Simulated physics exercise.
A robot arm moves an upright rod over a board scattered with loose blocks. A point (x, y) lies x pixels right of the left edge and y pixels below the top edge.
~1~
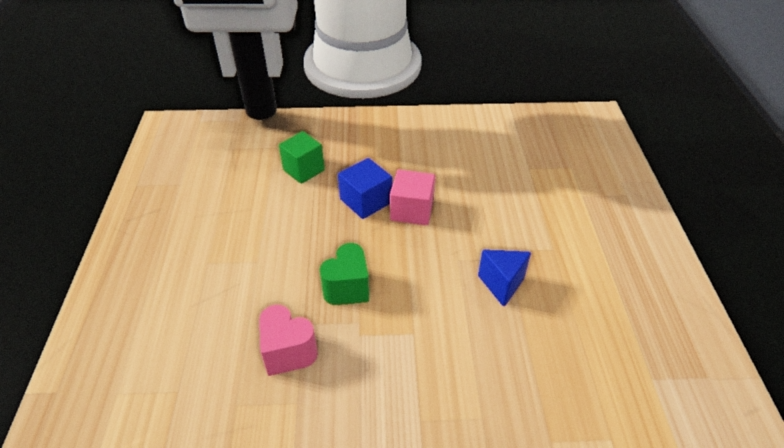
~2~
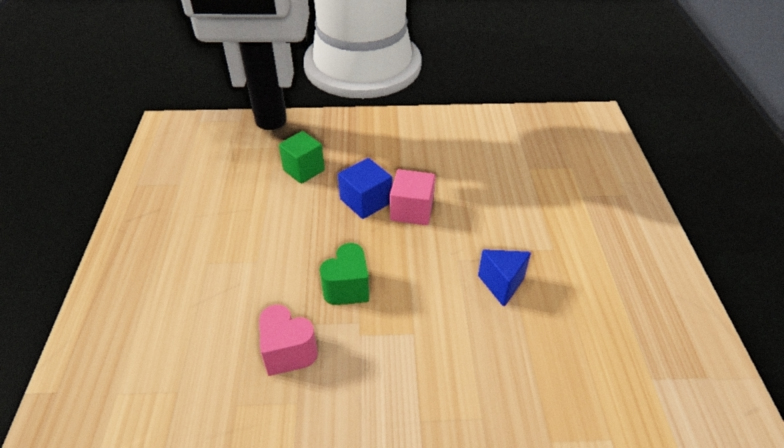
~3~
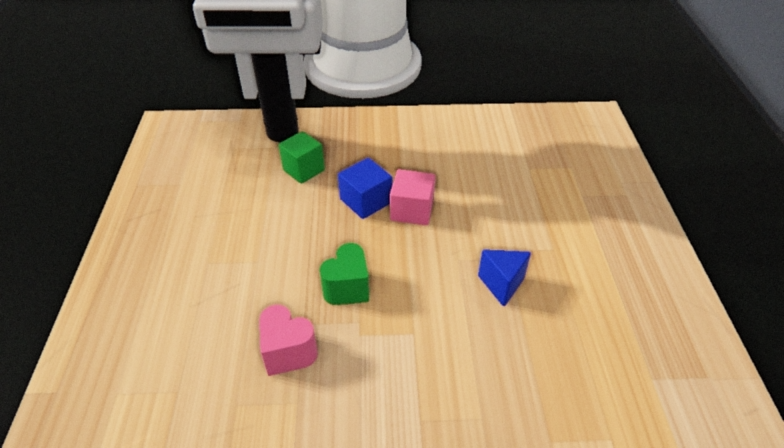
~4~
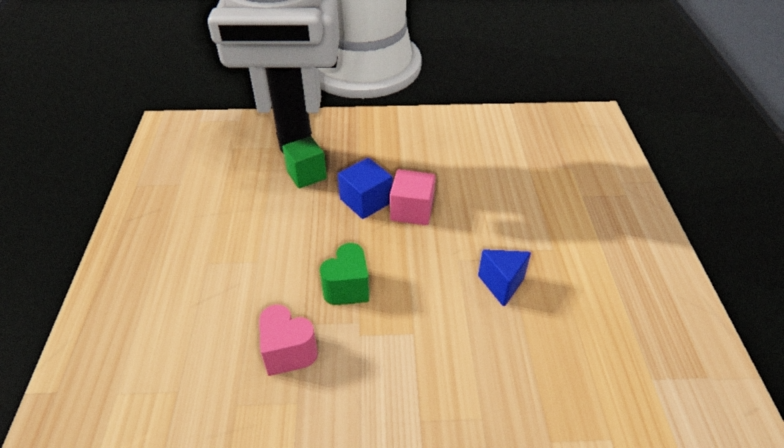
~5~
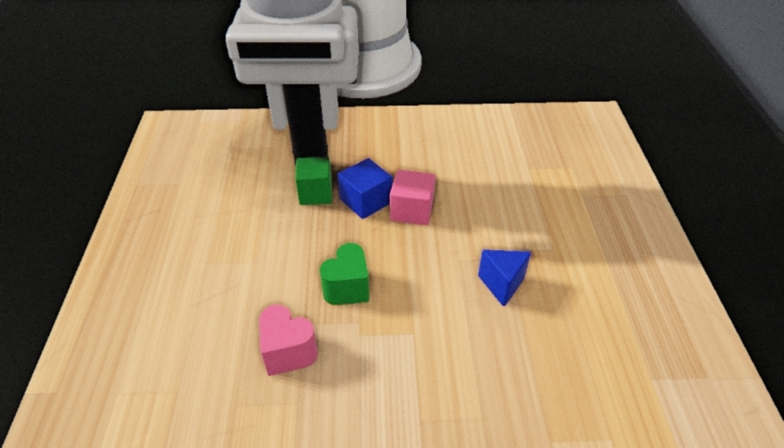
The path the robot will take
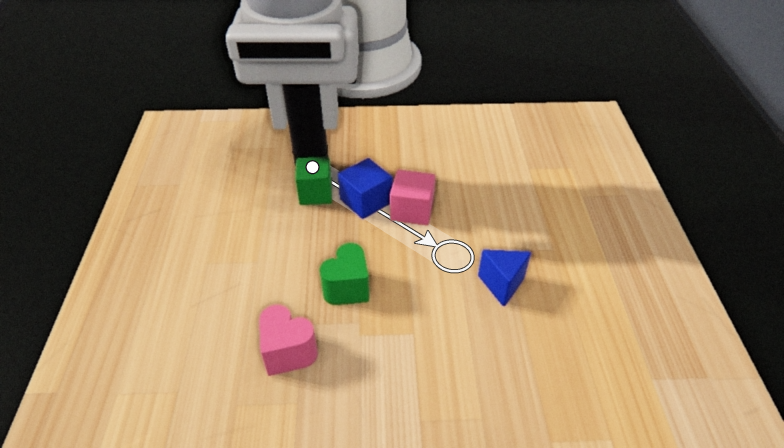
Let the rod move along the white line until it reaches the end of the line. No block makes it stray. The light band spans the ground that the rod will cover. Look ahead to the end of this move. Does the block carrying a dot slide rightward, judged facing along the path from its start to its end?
The answer is yes.
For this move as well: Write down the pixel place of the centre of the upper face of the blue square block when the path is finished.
At pixel (496, 220).
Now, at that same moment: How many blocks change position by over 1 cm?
It should be three or more, as far as I can tell.
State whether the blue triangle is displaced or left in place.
The block stays on its spot.
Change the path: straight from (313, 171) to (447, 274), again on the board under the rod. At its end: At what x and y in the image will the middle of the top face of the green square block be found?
At (318, 189).
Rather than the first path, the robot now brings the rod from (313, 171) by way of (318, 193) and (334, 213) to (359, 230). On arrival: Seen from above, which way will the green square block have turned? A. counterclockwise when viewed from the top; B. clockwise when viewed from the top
That would be B.
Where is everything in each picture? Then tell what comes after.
The first frame shows rod tip (262, 112); block tops, green square block (300, 144); blue square block (365, 174); pink square block (413, 184); blue triangle (508, 260).
The second frame shows rod (271, 122); blocks unchanged.
The third frame shows rod (283, 133); blocks unchanged.
The fourth frame shows rod (296, 147); green square block (303, 149).
The fifth frame shows rod (313, 167); green square block (313, 167); blue square block (365, 174); pink square block (413, 184); blue triangle (508, 260).
Path on the board, straight from (313, 171) to (453, 256); the dot is on the green square block.
What follows on the original path. One third of the way, rod (356, 189); green square block (317, 184), turned 35° clockwise; blue square block (388, 184), turned 25° anticlockwise; pink square block (431, 187), turned 15° clockwise.
Two thirds of the way, rod (403, 218); green square block (317, 184), turned 35° clockwise; blue square block (445, 207), turned 50° anticlockwise; pink square block (485, 197), turned 15° anticlockwise.
At the end, rod (454, 249); green square block (317, 184), turned 35° clockwise; blue square block (496, 220), turned 85° anticlockwise; pink square block (520, 196), turned 45° anticlockwise; blue triangle in place.
